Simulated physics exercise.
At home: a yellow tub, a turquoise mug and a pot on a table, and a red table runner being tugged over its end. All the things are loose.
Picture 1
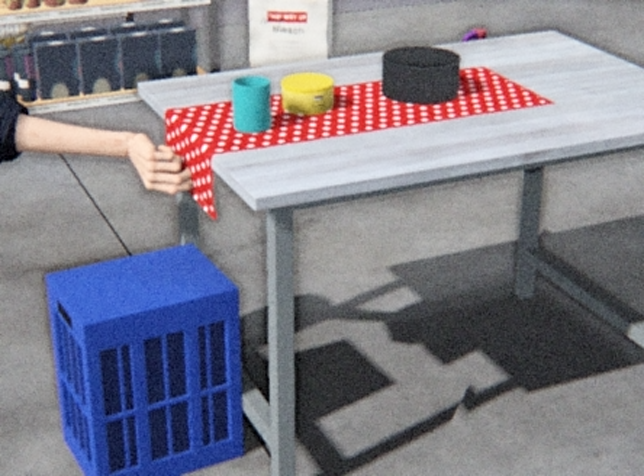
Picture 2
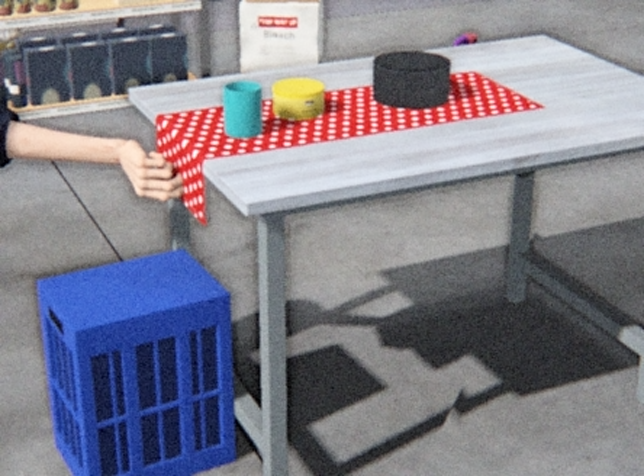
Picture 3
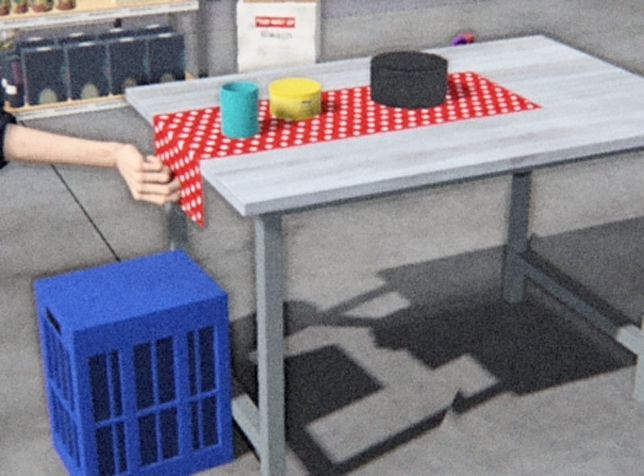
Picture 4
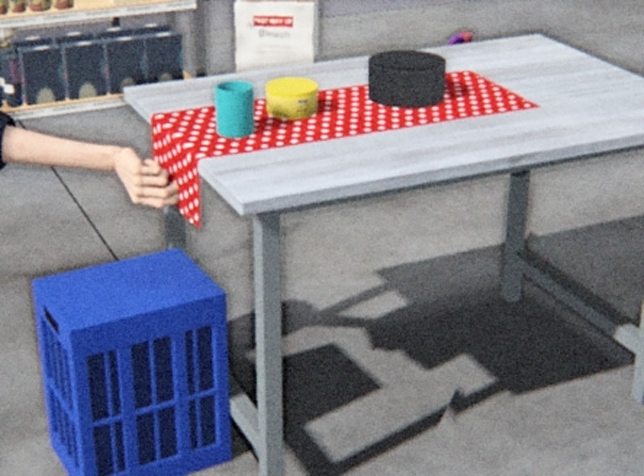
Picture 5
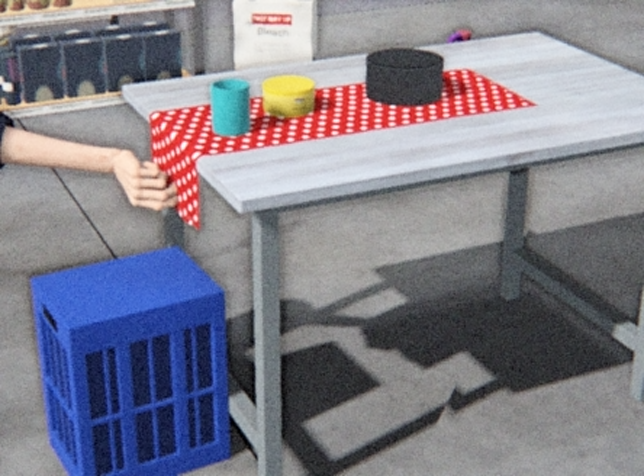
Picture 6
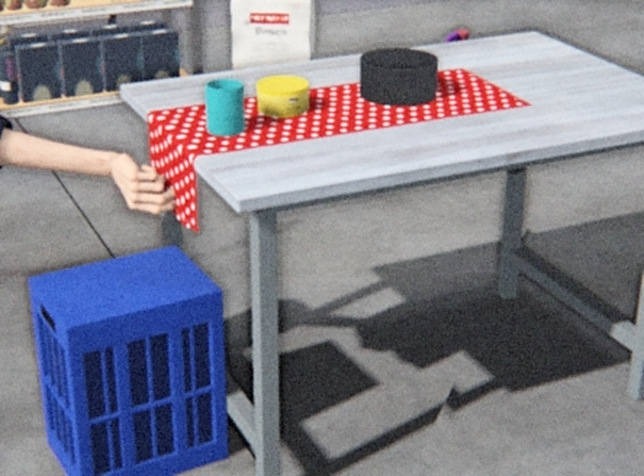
A hand at the left gripped the end of a red polka-dot cloth and tugged it slightly over the table's edge, and the turquoise mug, yellow tub and dark pot shifted slightly left with it.
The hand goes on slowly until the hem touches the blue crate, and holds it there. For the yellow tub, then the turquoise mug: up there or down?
The yellow tub keeps clear of the edge, the turquoise mug falls off.
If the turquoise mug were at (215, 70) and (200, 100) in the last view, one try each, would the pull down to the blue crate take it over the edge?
At the first it keeps clear of the edge; at the second it comes down.
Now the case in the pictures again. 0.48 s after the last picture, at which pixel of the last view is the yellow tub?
Around (249, 101).
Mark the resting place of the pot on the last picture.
Around (334, 86).
Then, 0.48 s later than the last view, hem going down; tub carried along near (249, 101); mug carried along near (188, 113).
Then, 0.84 s later than the last view, hem on the crate; tub carried along near (225, 105); mug over the edge.
Finally, hem on the crate; tub carried along near (215, 106); mug over the edge. The yellow tub stays on the table and the turquoise mug goes over the edge.
